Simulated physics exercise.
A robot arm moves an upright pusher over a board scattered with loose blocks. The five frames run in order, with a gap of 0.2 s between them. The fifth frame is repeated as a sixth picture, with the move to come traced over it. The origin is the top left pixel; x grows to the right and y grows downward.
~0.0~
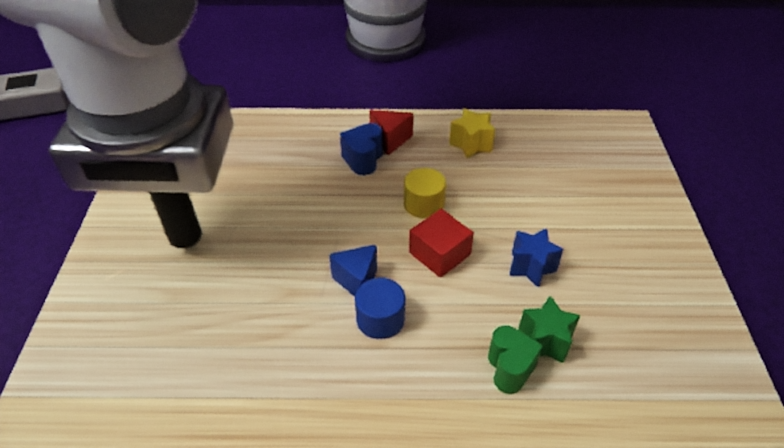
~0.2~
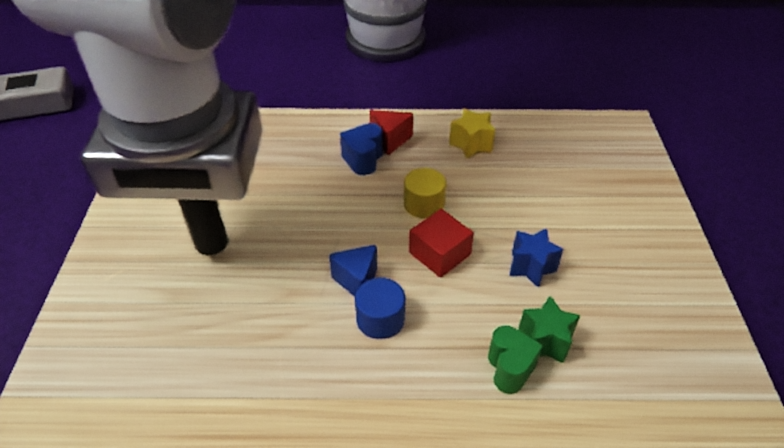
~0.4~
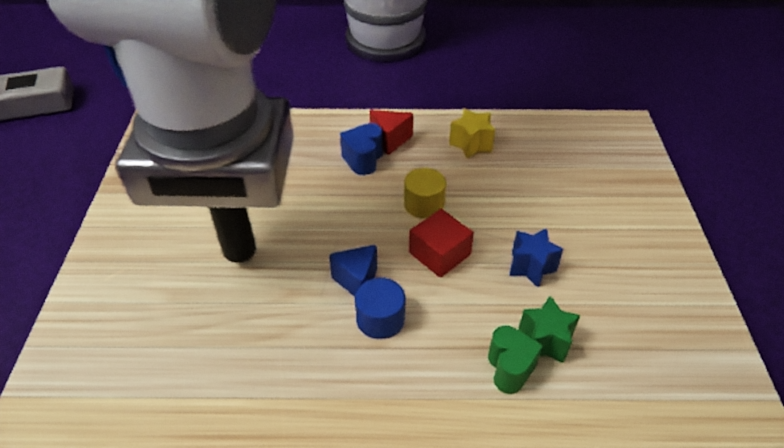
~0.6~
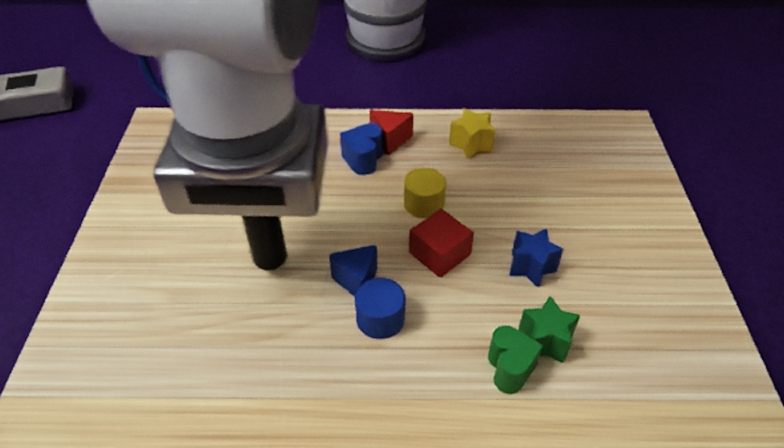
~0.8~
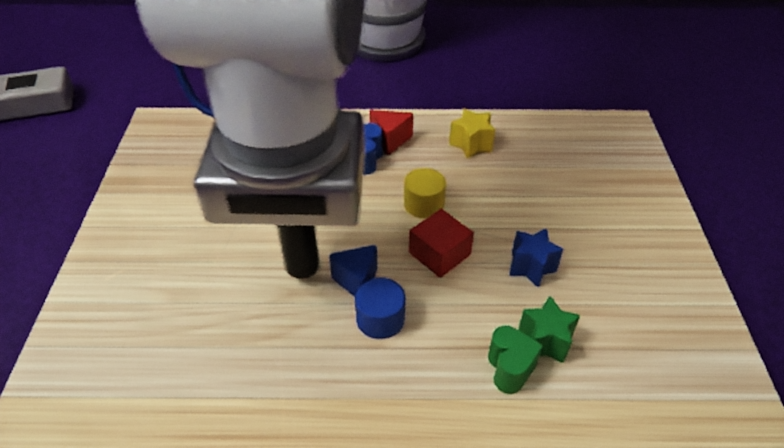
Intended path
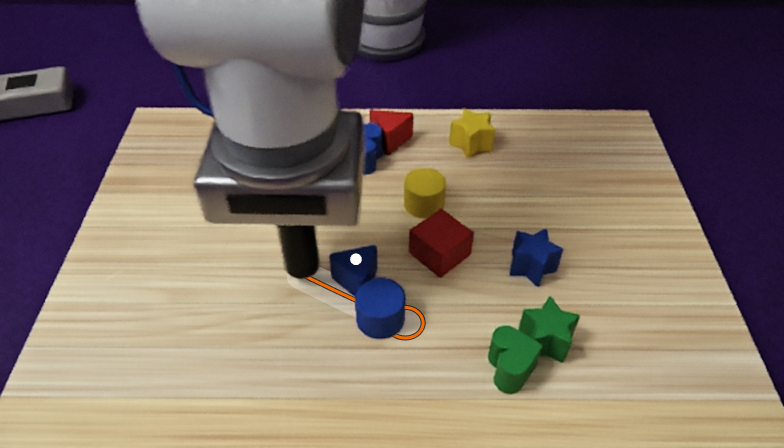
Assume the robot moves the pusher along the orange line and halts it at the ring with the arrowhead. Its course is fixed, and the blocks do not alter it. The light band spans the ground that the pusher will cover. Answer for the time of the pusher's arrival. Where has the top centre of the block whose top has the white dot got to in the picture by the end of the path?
It is going to be at (381, 257).
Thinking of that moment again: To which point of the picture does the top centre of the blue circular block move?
Located at (434, 332).
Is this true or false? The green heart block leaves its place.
The statement is incorrect.
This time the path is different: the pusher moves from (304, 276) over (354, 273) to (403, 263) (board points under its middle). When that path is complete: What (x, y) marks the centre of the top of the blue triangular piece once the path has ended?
Its top face will be centred at roughly (414, 265).
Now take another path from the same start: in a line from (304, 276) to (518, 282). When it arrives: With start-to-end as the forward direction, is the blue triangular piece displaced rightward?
In short: Yes.
The drawn path runs from (304, 276) directly to (405, 322); the dot is on the blue triangular piece.
What follows on the original path. One third of the way, pusher (336, 281); blue triangular piece (366, 258), turned 15° clockwise.
Two thirds of the way, pusher (370, 297); blue triangular piece (380, 257); blue circular block (402, 310).
At the end, pusher (405, 313); blue triangular piece (381, 257); blue circular block (434, 332); red square not moved; green heart block not moved.
